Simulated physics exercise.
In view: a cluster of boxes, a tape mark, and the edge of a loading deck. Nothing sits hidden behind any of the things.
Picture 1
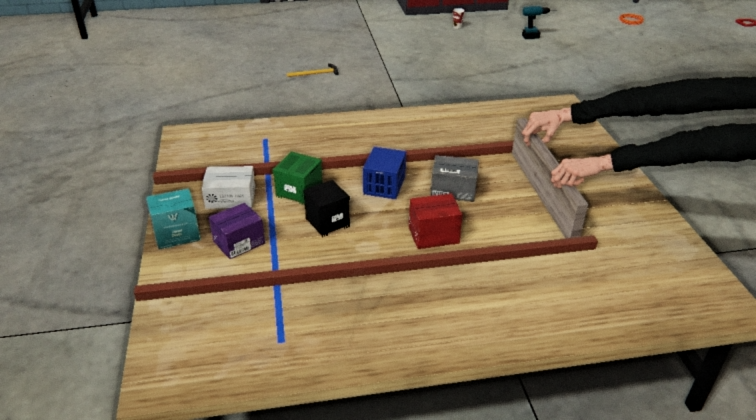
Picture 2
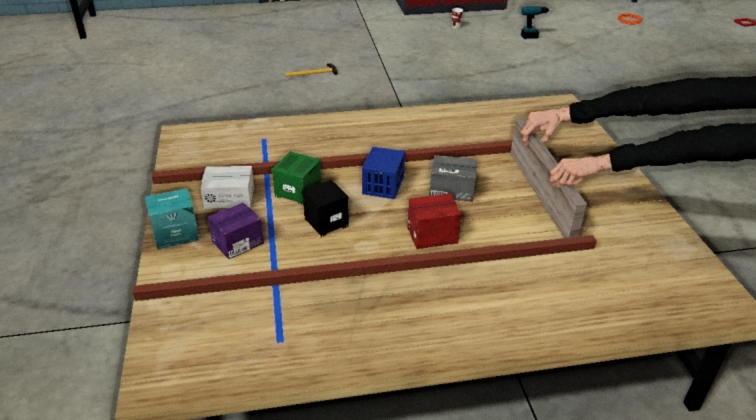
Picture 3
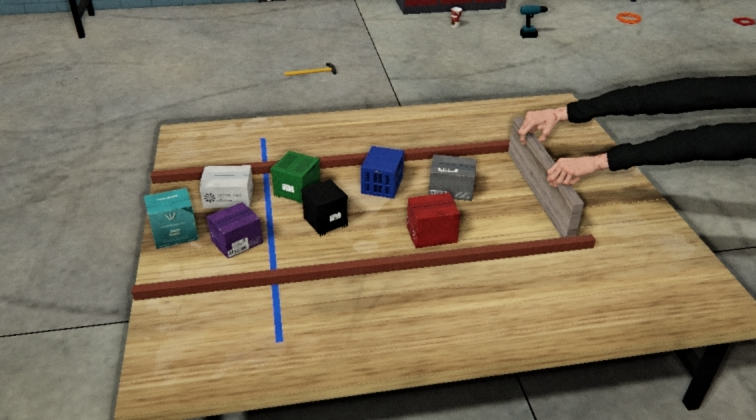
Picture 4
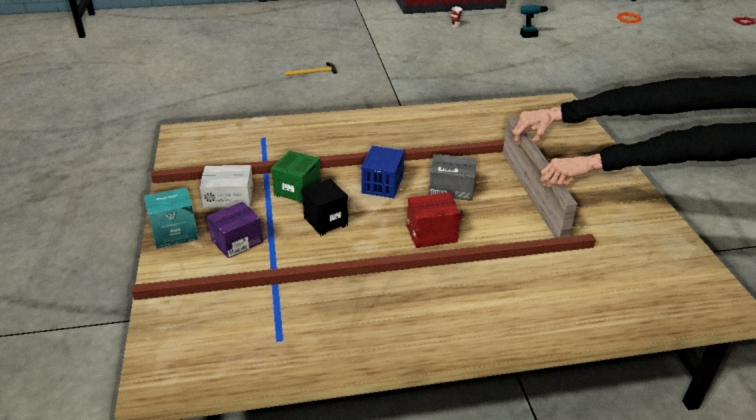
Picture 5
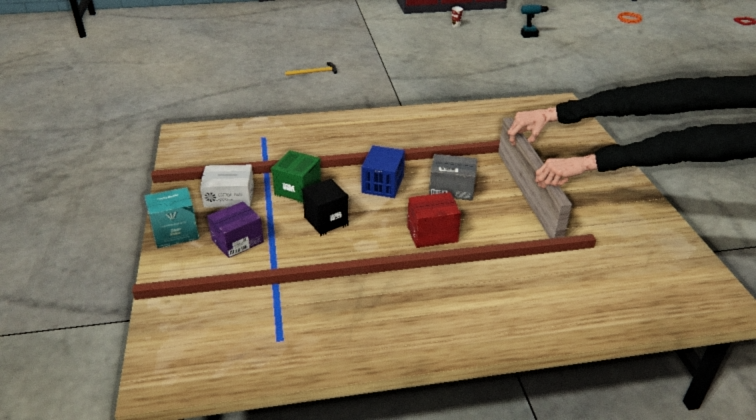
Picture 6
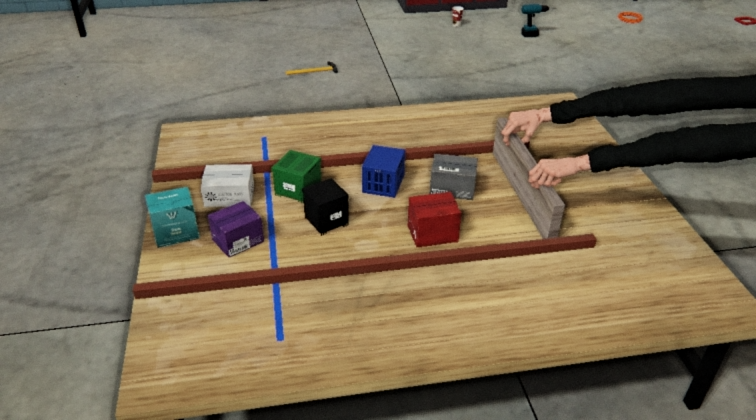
Two hands slide a plank slightly left across a wooden table toward several colourful boxes.
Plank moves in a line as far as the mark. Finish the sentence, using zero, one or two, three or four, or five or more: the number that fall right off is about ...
The number that fall right off is about zero.
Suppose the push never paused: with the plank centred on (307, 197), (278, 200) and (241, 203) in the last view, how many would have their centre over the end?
0; 0; 1.
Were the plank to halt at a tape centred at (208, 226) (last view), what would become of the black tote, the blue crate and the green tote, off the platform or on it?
Well, the black tote hangs in there, the blue crate hangs in there, and the green tote leaves the top.
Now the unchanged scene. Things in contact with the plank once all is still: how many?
Counting them up gives 3.
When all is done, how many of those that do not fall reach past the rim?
Tally: 1.
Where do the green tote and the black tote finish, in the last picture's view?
Looks like one lands around (206, 184), and the other around (213, 223).
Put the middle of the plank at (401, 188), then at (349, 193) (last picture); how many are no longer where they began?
Tally at point one: 3; at point two: 5.
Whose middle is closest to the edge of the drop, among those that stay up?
It's the white box that is foremost.
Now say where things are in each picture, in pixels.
The first frame shows turquoise box (174, 219); white box (229, 187); purple parcel (237, 230); plank (546, 176); tape (272, 221).
The second frame shows white box (228, 187); black tote (326, 208).
The third frame shows purple parcel (235, 230); green tote (296, 177).
The fourth frame shows turquoise box (172, 218); red parcel (433, 220).
The fifth frame shows white box (228, 186); plank (531, 176).
The sixth frame shows turquoise box (173, 217); white box (228, 185); purple parcel (236, 229); plank (525, 176); tape (271, 220).
Soon after, none off yet; turquoise box at rest near (173, 217); white box at rest near (228, 185); purple parcel at rest near (236, 229).
In the end, the number that fall off is zero.
